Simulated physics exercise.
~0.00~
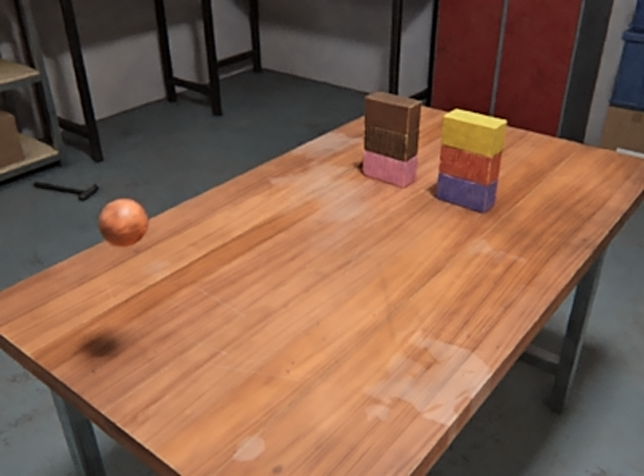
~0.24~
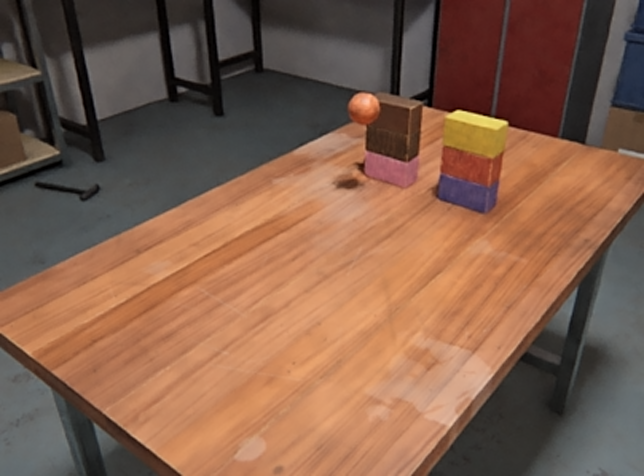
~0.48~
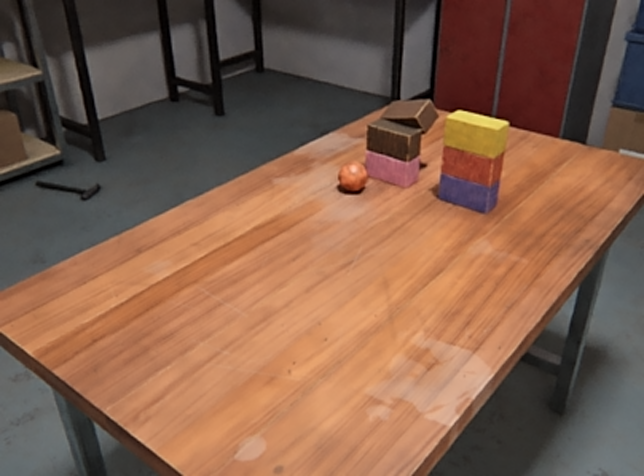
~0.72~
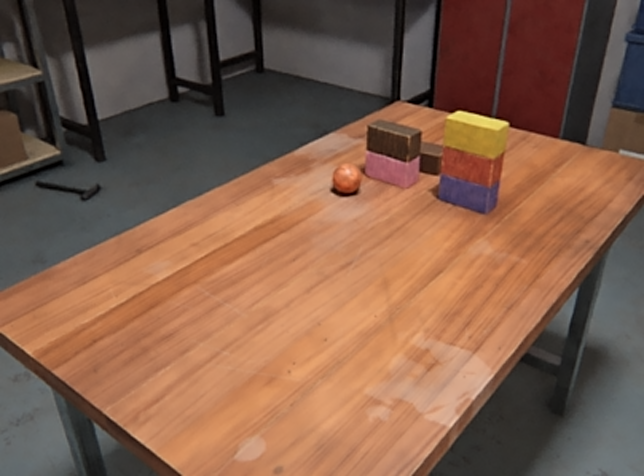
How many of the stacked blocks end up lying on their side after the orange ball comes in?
One block does. The brown block from the top of the left stack ends up on its side on the table, while the other five stay stacked.
